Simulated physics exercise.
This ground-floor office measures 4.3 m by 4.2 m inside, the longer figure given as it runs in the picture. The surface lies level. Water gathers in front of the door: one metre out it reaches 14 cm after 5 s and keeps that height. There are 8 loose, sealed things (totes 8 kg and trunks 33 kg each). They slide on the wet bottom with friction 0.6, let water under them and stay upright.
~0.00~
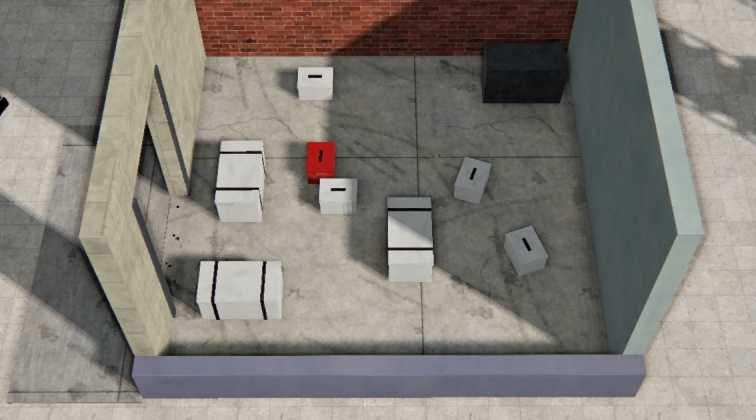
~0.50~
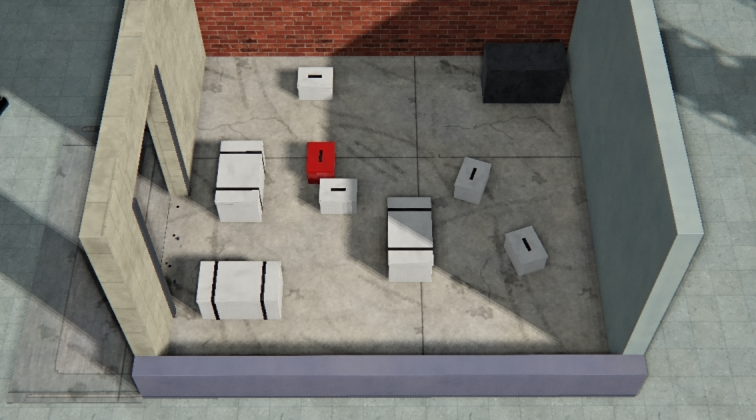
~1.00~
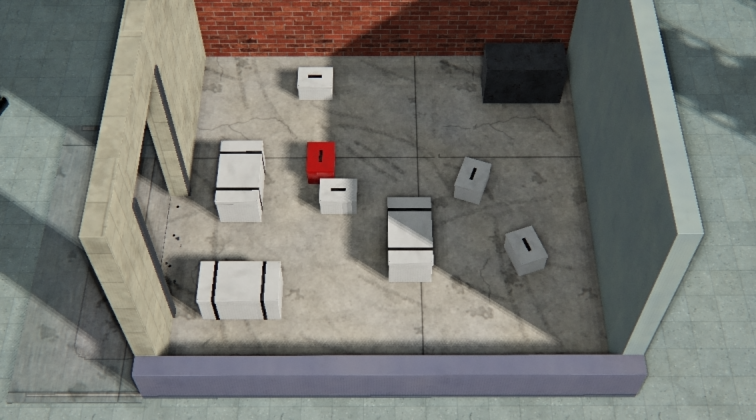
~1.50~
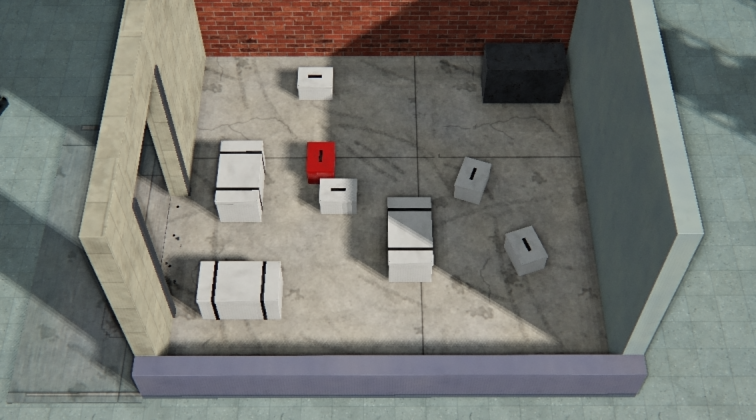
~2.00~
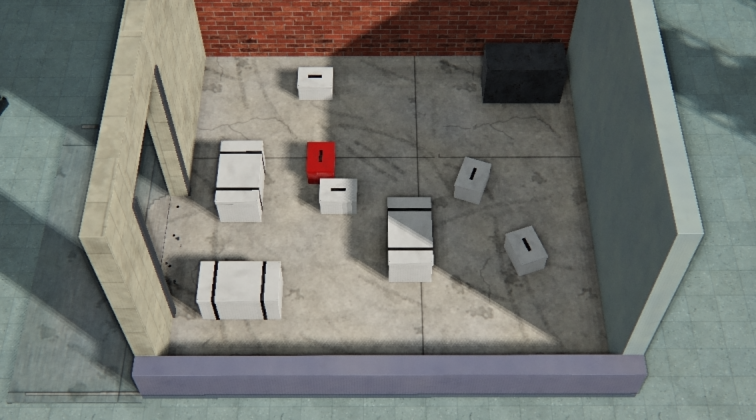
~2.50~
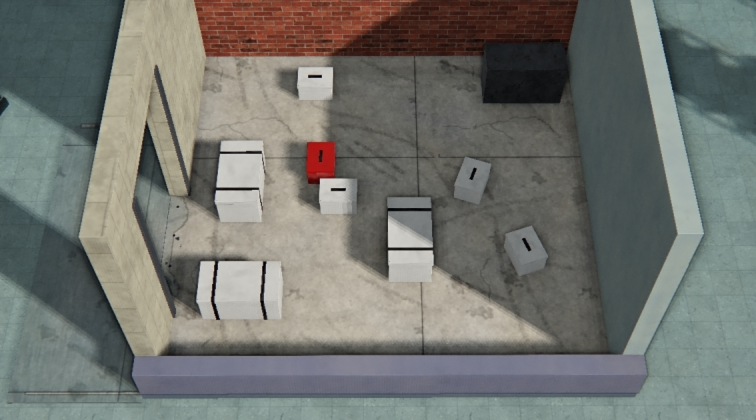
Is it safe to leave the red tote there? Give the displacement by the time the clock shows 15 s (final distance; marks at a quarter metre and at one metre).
The red tote barely shifts.
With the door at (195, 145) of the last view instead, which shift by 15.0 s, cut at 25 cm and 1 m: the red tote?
Then the red tote stays put.
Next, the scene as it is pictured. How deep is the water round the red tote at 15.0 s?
Roughly 5 cm.
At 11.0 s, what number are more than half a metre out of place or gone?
I count 1.
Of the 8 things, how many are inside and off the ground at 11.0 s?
I count 0.
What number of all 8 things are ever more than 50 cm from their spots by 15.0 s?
I count 1.
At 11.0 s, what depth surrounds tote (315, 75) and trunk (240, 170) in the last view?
About 3 and 6 cm.
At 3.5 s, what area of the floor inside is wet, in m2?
About 1.0 m2.
After 3.5 s the red tote is near (321, 156), 0.0 m from its start, aground; 0 afloat.
After 6.8 s the red tote is near (321, 156), 0.0 m from its start, aground; 0 afloat.
After 11.0 s the red tote is near (321, 156), 0.0 m from its start, aground; 0 afloat.
After 15.0 s the red tote is near (321, 156), 0.0 m from its start, aground; 0 afloat.
